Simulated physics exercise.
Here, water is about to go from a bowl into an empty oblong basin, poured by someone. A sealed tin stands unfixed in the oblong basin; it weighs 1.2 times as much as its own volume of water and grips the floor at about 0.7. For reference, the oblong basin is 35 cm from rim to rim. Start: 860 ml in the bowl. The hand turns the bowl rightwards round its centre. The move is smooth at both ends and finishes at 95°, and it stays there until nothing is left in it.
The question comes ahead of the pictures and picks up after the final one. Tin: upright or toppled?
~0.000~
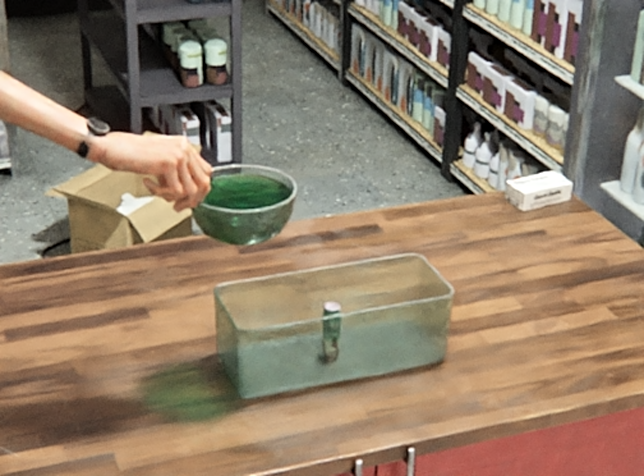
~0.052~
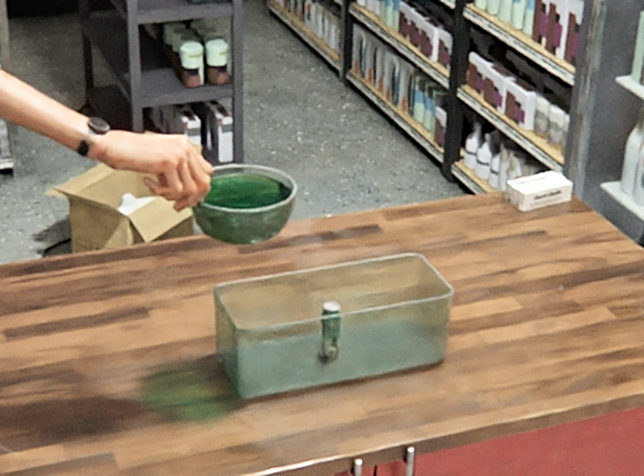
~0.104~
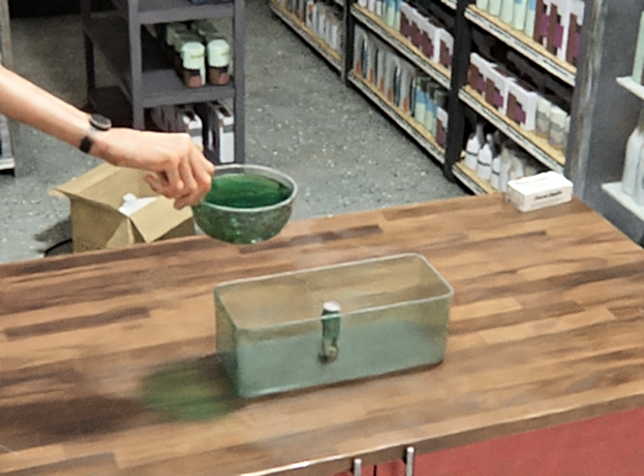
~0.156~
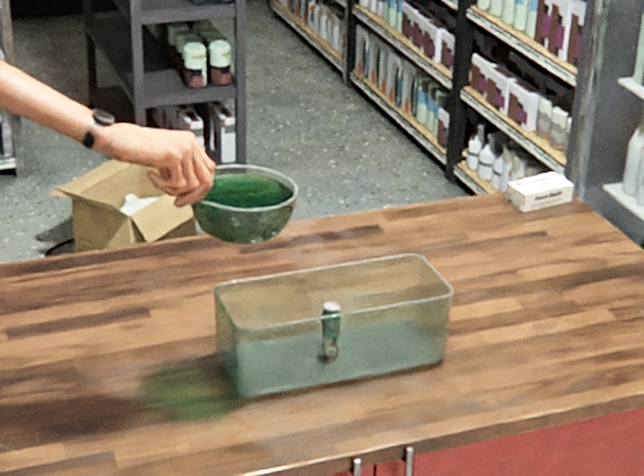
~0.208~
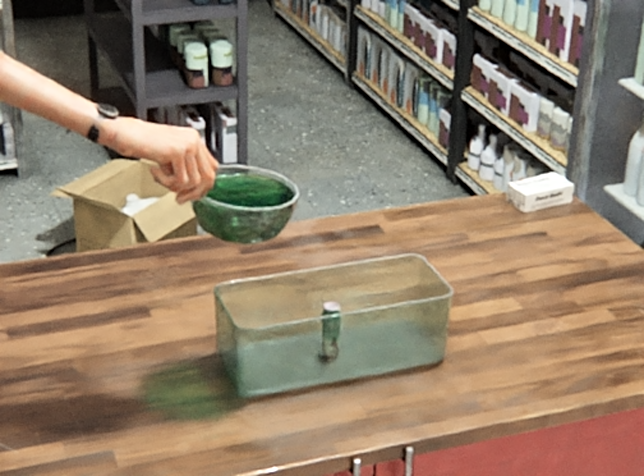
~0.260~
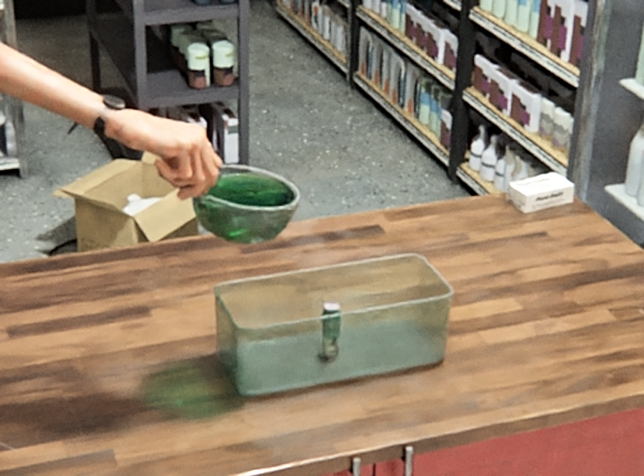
It is not overturned.
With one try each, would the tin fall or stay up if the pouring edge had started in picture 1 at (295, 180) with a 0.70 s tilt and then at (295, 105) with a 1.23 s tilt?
The tin overturns the first time and stays vertical the second time.
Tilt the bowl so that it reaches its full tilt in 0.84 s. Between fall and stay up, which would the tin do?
After the tilt, the tin is still standing.
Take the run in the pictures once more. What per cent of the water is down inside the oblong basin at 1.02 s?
The share is close to 80 percent.
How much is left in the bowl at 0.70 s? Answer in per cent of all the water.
Some 52 % of it is still there.
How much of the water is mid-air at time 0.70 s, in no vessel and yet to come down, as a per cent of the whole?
It comes to roughly 34 per cent.
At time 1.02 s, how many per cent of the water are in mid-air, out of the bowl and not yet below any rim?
Close to 12 %.
Then, 0.70 s in, the tilt is 58° and 52 per cent is still to pour; the tin stands where it began.
Then, 1.02 s in, the tilt is 89° and 7 per cent is still to pour; the tin stands where it began.
Then, 1.36 s in, the tilt is 95° and 0 per cent is still to pour; the tin stands where it began.
Then, 1.73 s in, the tilt is 95° and 0 per cent is still to pour; the tin stands where it began.
Finally, the tin stands where it began.
